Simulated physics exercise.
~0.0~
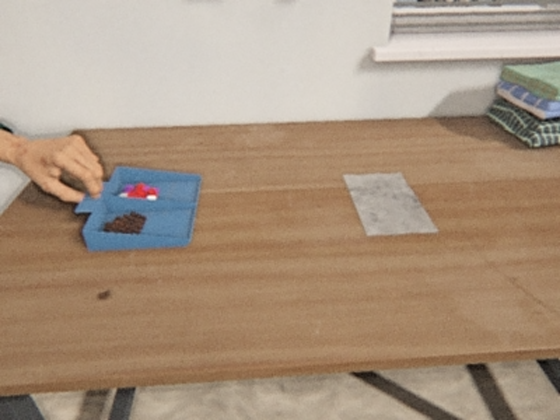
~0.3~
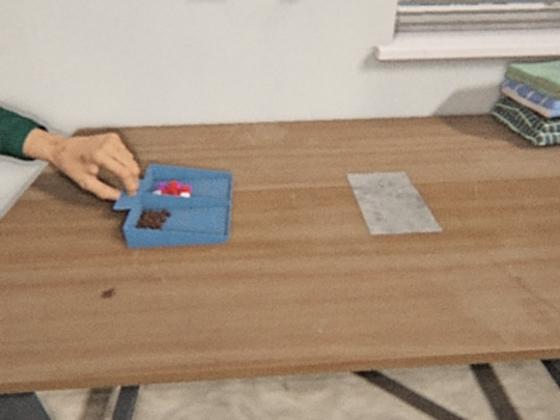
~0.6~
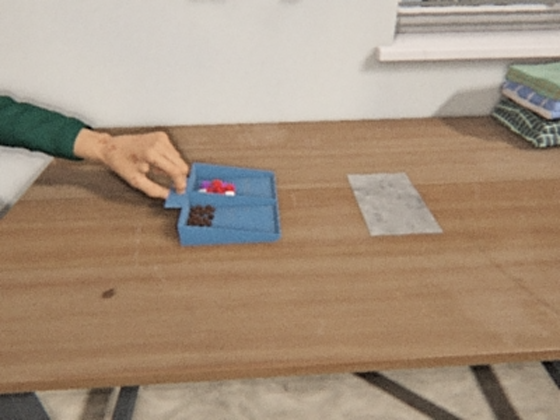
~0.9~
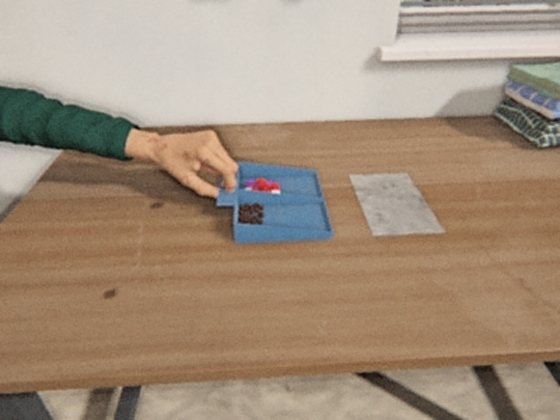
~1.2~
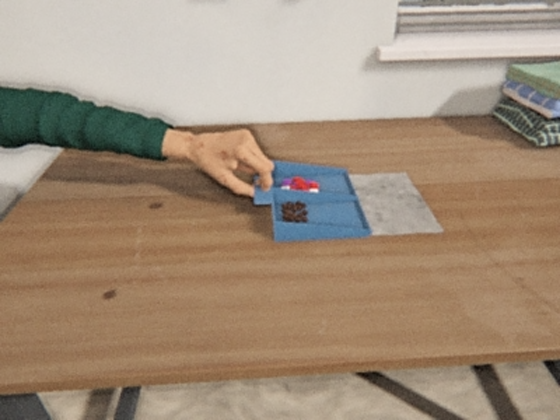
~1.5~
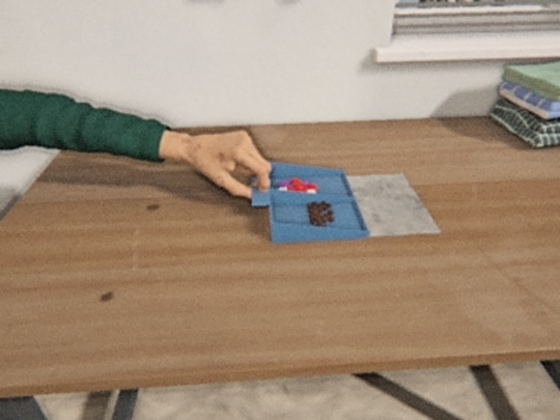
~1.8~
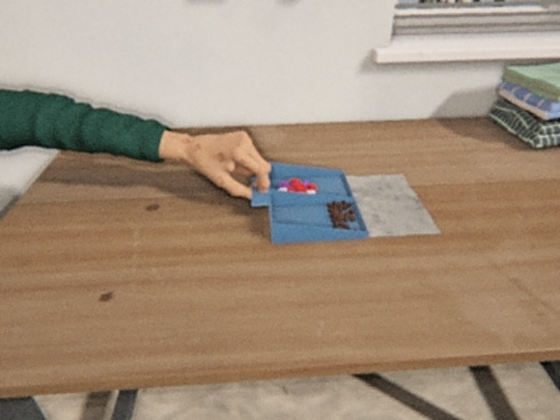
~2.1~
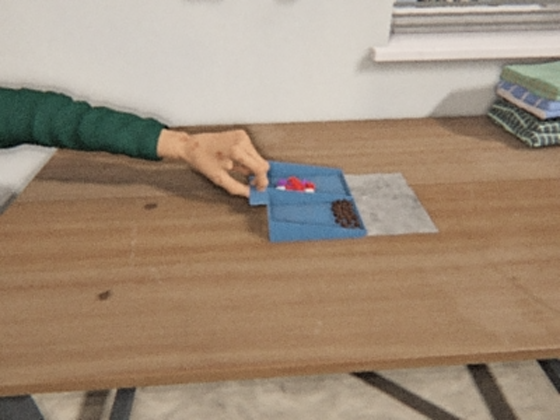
On a wooden table near a pale wall, a hand in a green sleeve holds a shallow blue tray by its left end. Two small piles sit in separate sections, dark brown bits in the nearer one and red, pink and white pieces in the farther one. The hand slides the tray steadily right, towards a flat grey slab, and both piles ride along. The tray stops at the slab's edge. The brown bits then slide on to the right end of their section, while the colourful pieces stay put. Both piles finish inside the tray, the hand still holding it.
